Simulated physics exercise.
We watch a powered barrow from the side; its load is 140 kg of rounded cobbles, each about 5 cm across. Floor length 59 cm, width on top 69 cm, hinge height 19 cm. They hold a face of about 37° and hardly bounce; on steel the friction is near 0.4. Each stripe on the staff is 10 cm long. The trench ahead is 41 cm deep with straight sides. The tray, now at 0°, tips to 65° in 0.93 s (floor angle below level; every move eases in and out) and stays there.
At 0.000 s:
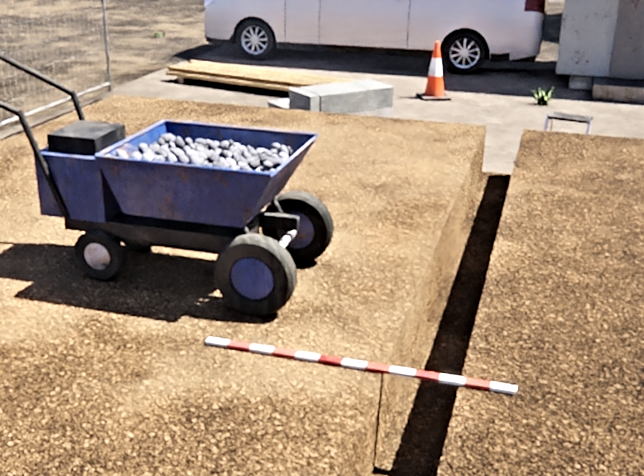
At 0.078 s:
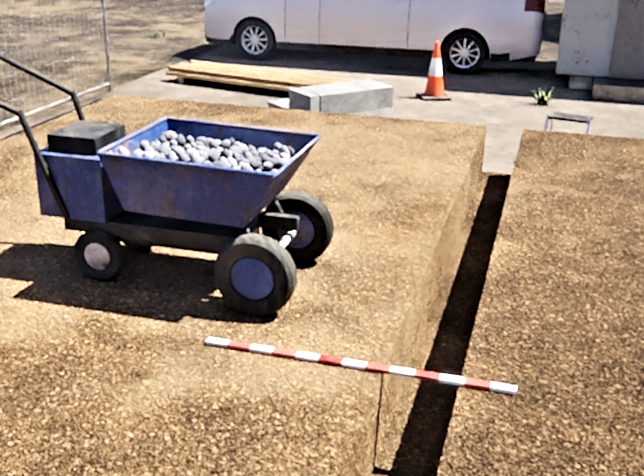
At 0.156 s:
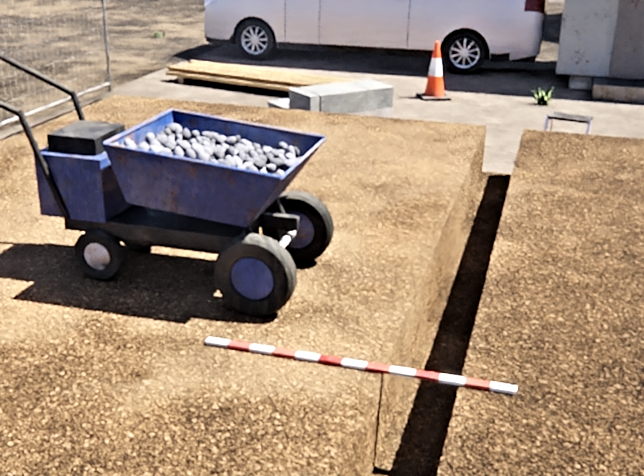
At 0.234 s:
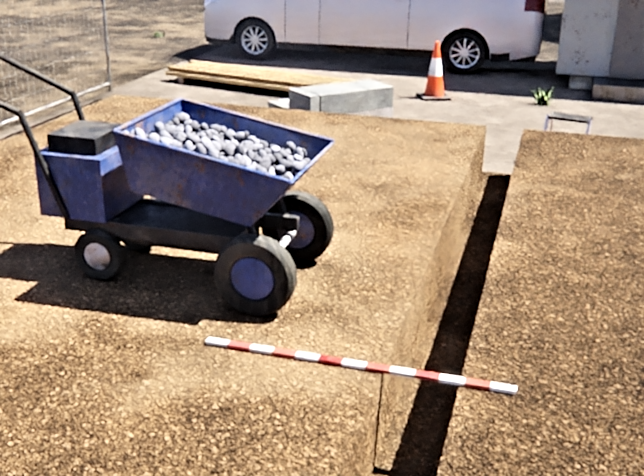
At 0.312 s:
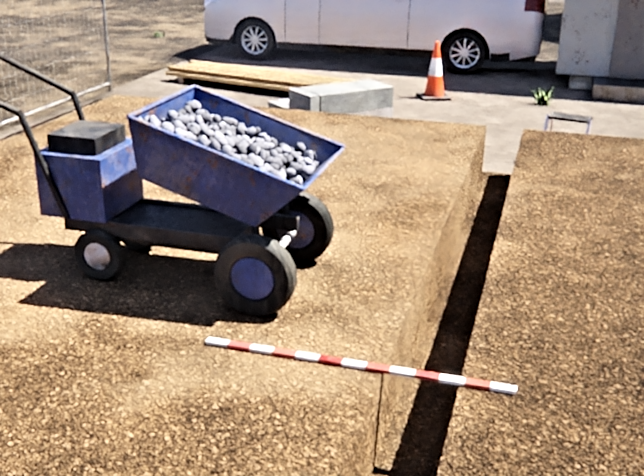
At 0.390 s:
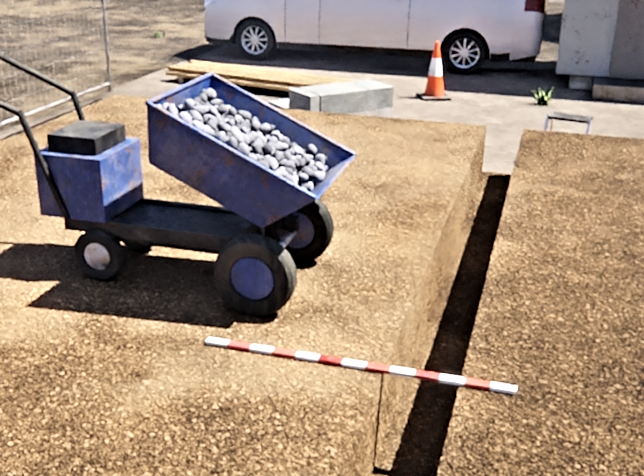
A white van is parked at the back of a sunlit yard of brown, gritty ground, seen from the side and slightly above by a still camera. A blue powered barrow loaded with grey rounded cobbles stands at left on dark wheels, with a red-and-white staff, a narrow trench and an orange cone to its right. The tray tilts steadily, its rear rising and its front lip dipping rightward, while the cobbles ride within it.
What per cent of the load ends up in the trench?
About 58 per cent.
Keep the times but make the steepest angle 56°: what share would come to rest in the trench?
Then about 30 per cent.
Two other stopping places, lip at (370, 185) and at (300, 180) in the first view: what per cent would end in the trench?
About 20 and 60 per cent.
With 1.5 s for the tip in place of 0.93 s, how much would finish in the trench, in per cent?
Then about 55 per cent.
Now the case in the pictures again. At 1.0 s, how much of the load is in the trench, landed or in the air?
Some 10 per cent.
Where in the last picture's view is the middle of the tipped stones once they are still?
Their middle is at about (435, 367).
After 0.7 s the floor is at 55°; 100 % in the tray; the foremost stones are at (359, 218).
After 1.0 s the floor is at 65°; 79 % in the tray, 10 % short of the trench, 11 % in the trench; the foremost stones are at (445, 349).
After 1.4 s the floor is at 65°; 47 % in the tray, 10 % short of the trench, 41 % in the trench, 2 % past the trench; the foremost stones are at (537, 314).
After 3.3 s the floor is at 65°; 26 % in the tray, 14 % short of the trench, 58 % in the trench, 2 % past the trench; the foremost stones are at (632, 328).
